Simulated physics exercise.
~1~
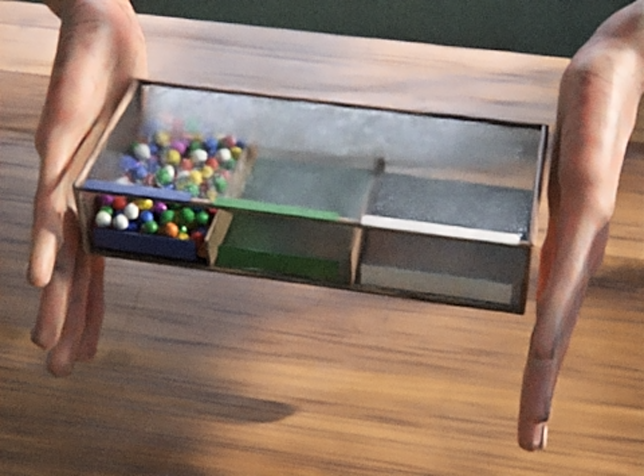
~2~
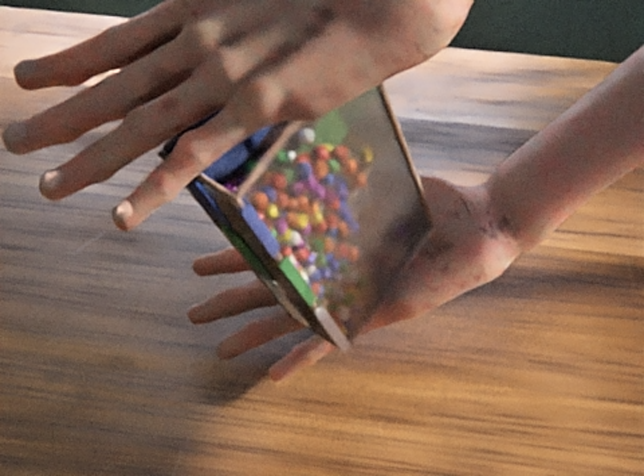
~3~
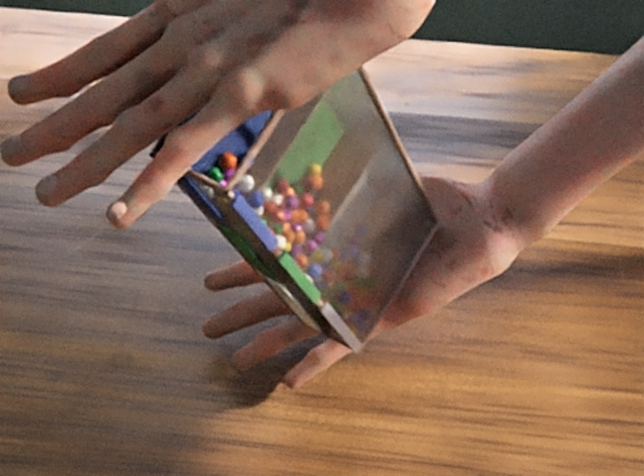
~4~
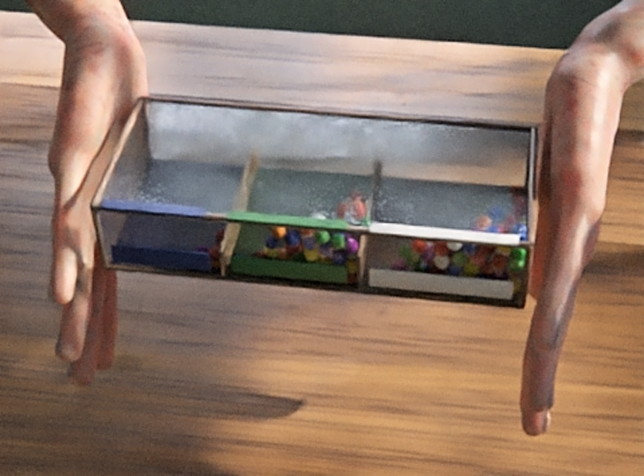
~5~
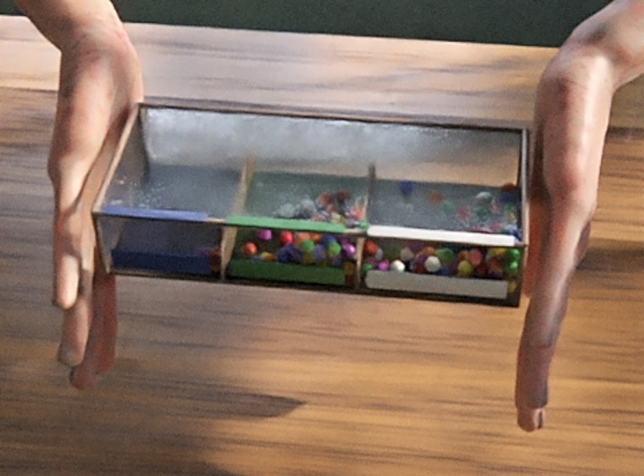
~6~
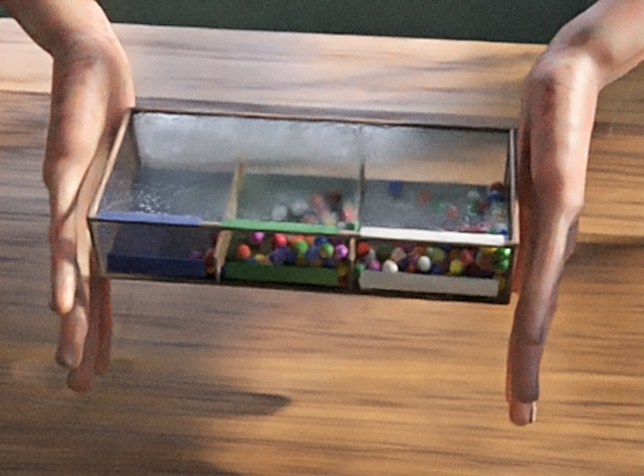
On a wooden table, hands tilt a clear-lidded box steeply and level it, multicoloured beads ending in the green and white compartments.
